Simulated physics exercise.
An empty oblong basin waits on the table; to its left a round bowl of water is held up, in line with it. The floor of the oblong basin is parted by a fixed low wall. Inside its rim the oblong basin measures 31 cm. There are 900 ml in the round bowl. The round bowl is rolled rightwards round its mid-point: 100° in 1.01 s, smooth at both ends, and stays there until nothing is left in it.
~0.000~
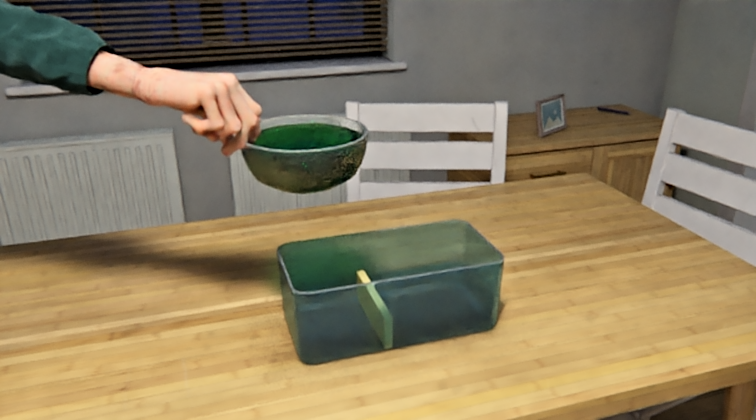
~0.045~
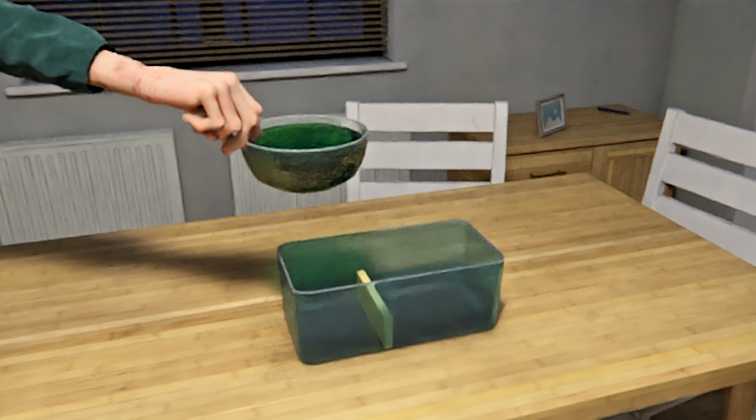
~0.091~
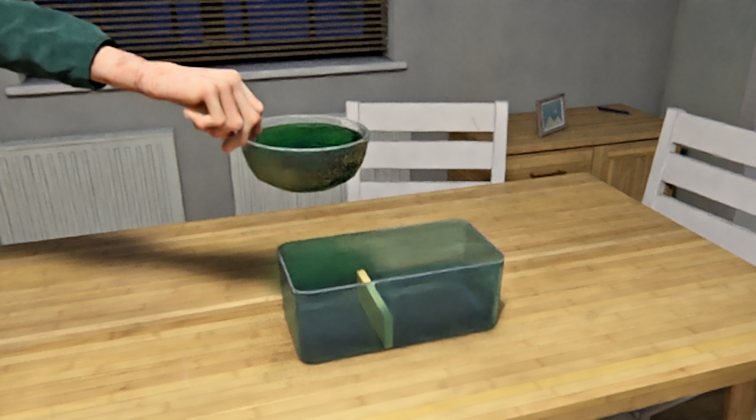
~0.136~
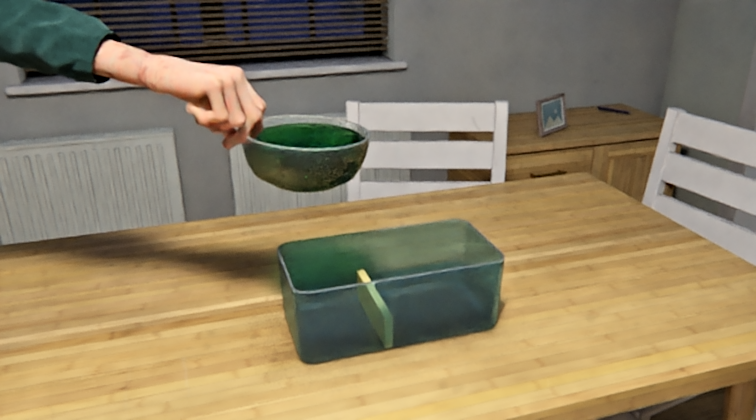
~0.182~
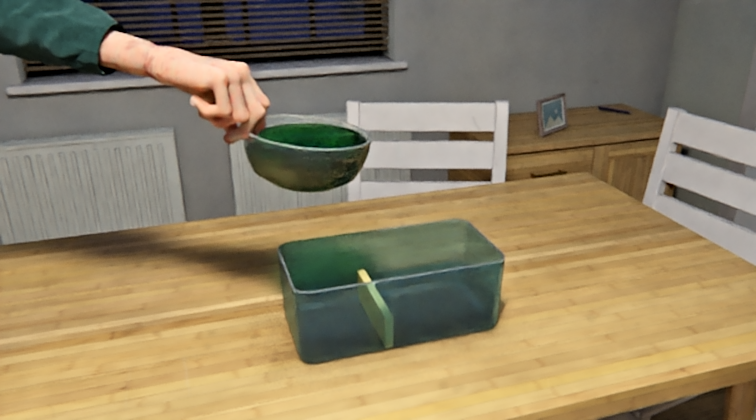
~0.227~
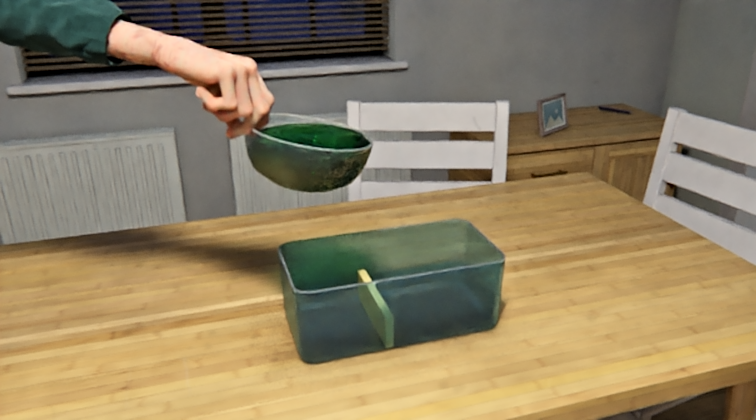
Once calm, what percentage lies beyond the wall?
Roughly 86 per cent is past the wall.
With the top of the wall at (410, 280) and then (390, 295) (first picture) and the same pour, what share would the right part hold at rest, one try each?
First 50, then 70 per cent.
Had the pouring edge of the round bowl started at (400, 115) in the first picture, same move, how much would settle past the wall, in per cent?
Then about 95 per cent.
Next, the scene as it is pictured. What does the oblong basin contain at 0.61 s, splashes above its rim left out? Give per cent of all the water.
Near 18 in a hundred.
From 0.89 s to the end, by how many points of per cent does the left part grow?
Near 7 in a hundred.
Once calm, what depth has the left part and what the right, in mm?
Left about 6 mm, right about 32 mm.
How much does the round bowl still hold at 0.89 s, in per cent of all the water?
About 3 per cent.
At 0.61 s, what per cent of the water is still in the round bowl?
About 38 per cent.
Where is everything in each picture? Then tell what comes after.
Tilt 0°; pouring edge (364, 127); surface from (243, 144) to (362, 132); the oblong basin's rim runs from (285, 270) to (484, 239); the wall's top is at (373, 293), in the first frame.
Tilt 0°; pouring edge (365, 128); surface from (243, 144) to (362, 133), in the second frame.
Tilt 2°; pouring edge (365, 129); surface from (243, 143) to (362, 133), in the third frame.
Tilt 4°; pouring edge (366, 131); surface from (244, 142) to (363, 134), in the fourth frame.
Tilt 8°; pouring edge (368, 135); surface from (246, 141) to (364, 134), in the fifth frame.
Tilt 12°; pouring edge (369, 139); surface from (247, 141) to (367, 135), in the sixth frame.
Then, 0.61 s in, the tilt is 66° and 38 per cent is still to pour, 0 is left of the wall and 18 right of it.
Then, 0.89 s in, the tilt is 97° and 3 per cent is still to pour, 6 is left of the wall and 82 right of it.
Then, 1.19 s in, the tilt is 100° and 0 per cent is still to pour, 13 is left of the wall and 86 right of it.
Then, 1.51 s in, the tilt is 100° and 0 per cent is still to pour, 13 is left of the wall and 86 right of it.
Finally, 13 per cent lies left of the wall, 86 right of it and 1 outside.
